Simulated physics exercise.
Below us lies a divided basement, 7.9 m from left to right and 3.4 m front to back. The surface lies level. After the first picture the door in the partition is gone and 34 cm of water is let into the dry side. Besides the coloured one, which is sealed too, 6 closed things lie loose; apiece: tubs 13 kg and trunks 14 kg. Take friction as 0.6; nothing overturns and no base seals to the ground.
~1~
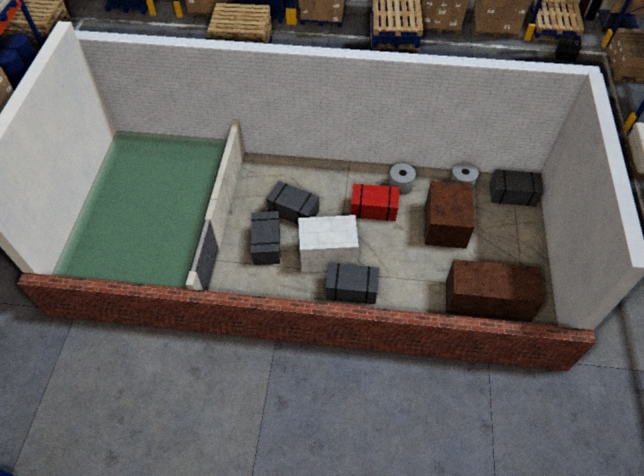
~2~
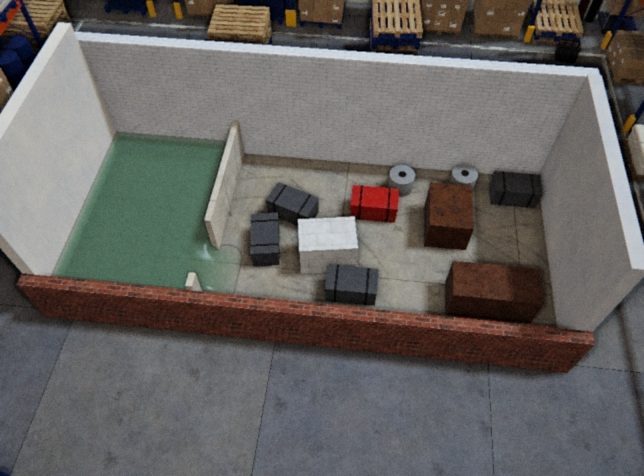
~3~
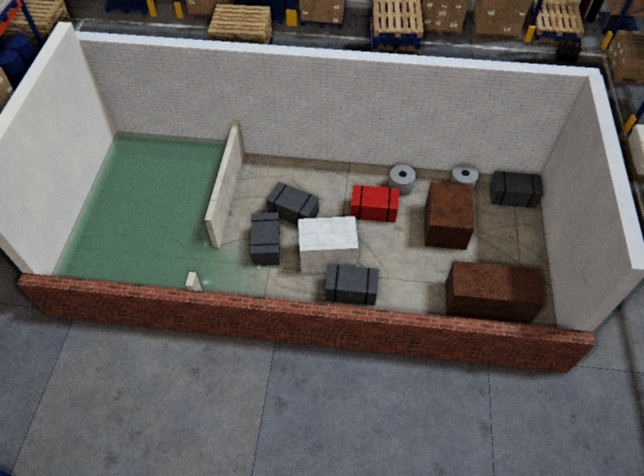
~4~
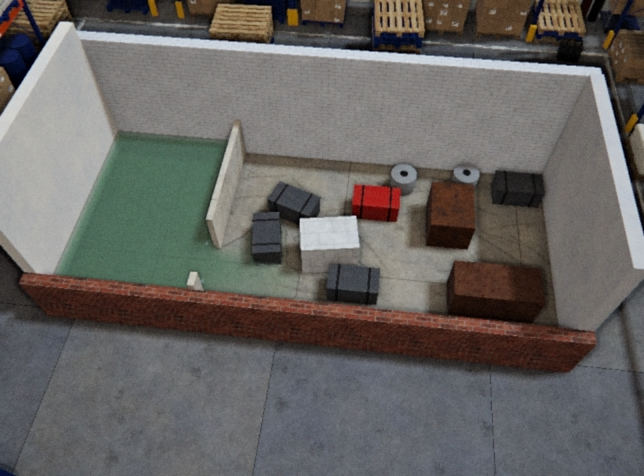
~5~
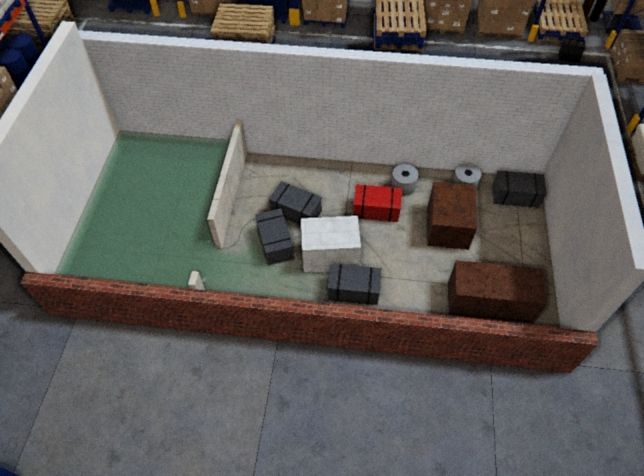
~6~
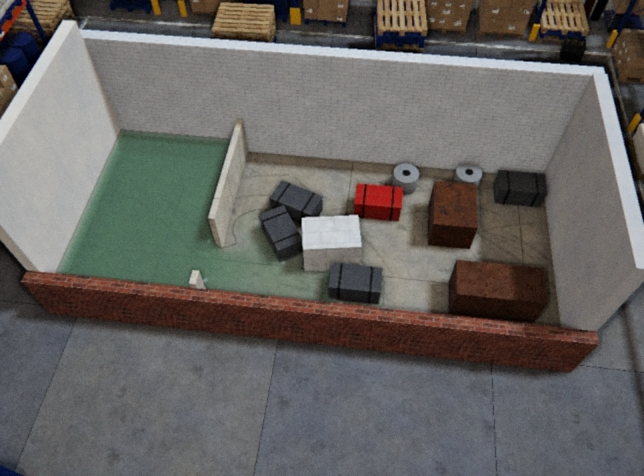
Green water spread slowly through the gap where the partition's door had been and crept across the dry floor, nudging a dark trunk near the opening askew, while the red trunk stayed put.
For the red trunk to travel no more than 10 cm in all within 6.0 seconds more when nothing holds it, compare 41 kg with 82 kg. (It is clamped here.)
For it, the lower weight is enough.
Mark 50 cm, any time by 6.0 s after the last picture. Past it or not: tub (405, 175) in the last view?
Answer: Less.
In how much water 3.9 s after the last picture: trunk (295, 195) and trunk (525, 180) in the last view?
About 4 and 3 cm.
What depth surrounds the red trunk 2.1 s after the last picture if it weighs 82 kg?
Roughly 2 cm.
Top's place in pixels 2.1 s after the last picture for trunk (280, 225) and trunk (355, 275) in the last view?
Around (271, 196) and (428, 253).
Then, 0.4 s after the last picture the red trunk would be 0 cm from its start with 41 kg and 0 cm from its start with 82 kg; 0 cm of water round it then.
Then, 2.1 s after the last picture the red trunk would be 0 cm from its start with 41 kg and 0 cm from its start with 82 kg; 2 cm of water round it then.
Then, 3.9 s after the last picture the red trunk would be 0 cm from its start with 41 kg and 0 cm from its start with 82 kg; 4 cm of water round it then.
Then, 6.0 s after the last picture the red trunk would be 0 cm from its start with 41 kg and 0 cm from its start with 82 kg; 6 cm of water round it then.
